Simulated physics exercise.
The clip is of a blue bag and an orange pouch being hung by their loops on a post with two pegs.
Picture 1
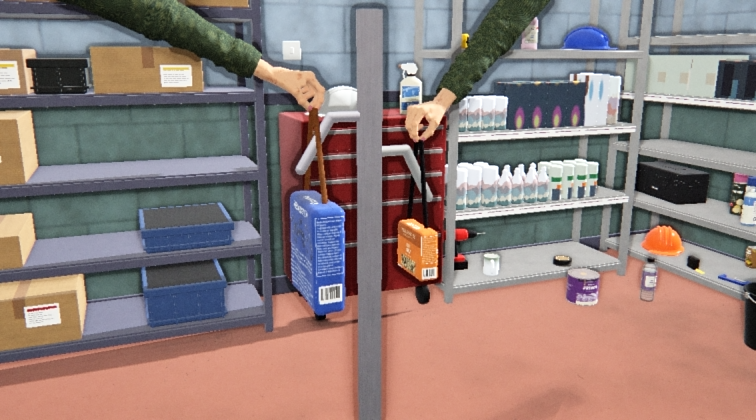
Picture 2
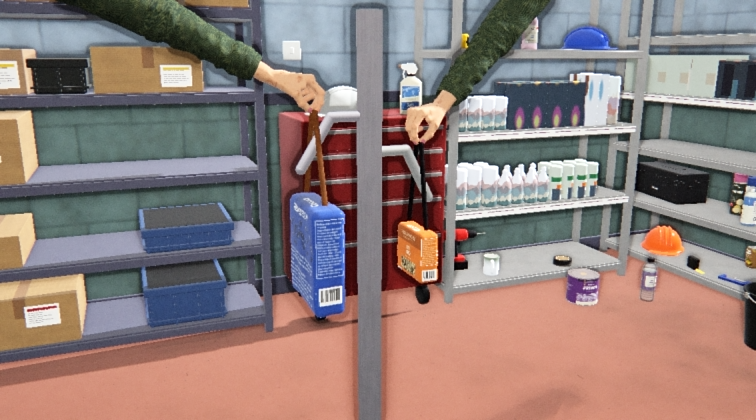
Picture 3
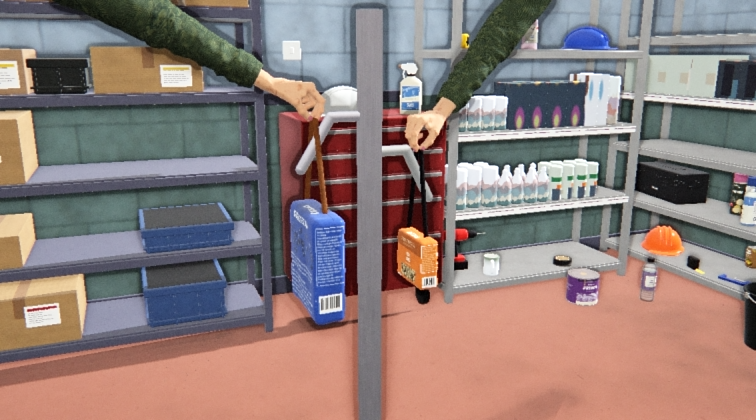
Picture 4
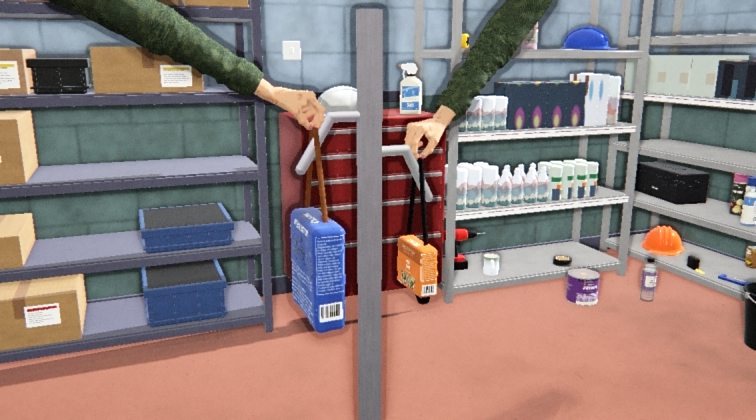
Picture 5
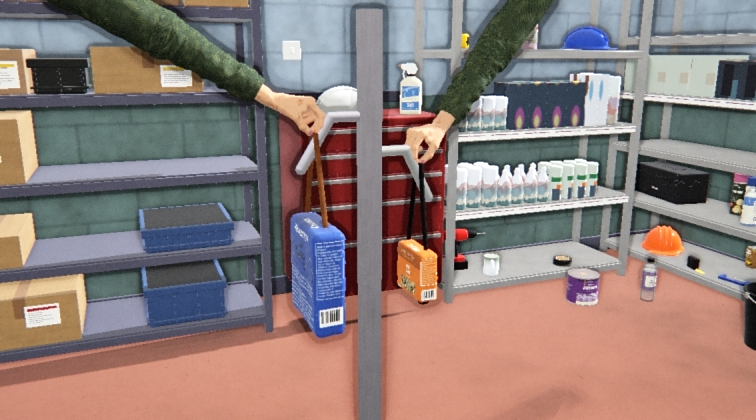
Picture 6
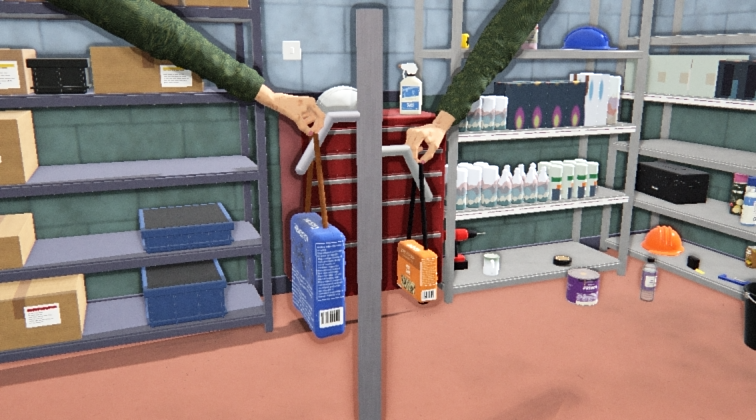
Two hands in dark green camouflage sleeves, reaching in from the top, lower a blue box-like bag on a brown strap at left and a smaller orange pouch on a black strap at right. A grey post with two downward-sloping pegs stands between them, before a red cabinet and stocked shelves in a storeroom. Seen from the front by a still camera, both sink slightly, turning a little, then hang nearly motionless, still held.
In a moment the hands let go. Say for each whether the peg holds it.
The blue bag drops to the floor; the orange pouch comes down.
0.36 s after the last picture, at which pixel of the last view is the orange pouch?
Close to (414, 415).
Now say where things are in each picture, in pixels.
Blue bag (317, 250); orange pouch (417, 249); left peg tip (301, 170); right peg tip (428, 197), in the first picture.
Blue bag (317, 252); orange pouch (417, 252), in the second picture.
Blue bag (317, 259); orange pouch (417, 258), in the third picture.
Blue bag (317, 267); orange pouch (417, 266), in the fourth picture.
Blue bag (317, 272); orange pouch (417, 270), in the fifth picture.
Blue bag (317, 272); orange pouch (417, 271); left peg tip (301, 170), sloping steeply down; right peg tip (428, 197), sloping steeply down, in the sixth picture.
Then, 0.36 s after the last picture, blue bag on the floor; orange pouch on the floor.
At rest, blue bag on the floor; orange pouch on the floor. The blue bag comes down and the orange pouch slips off its peg.
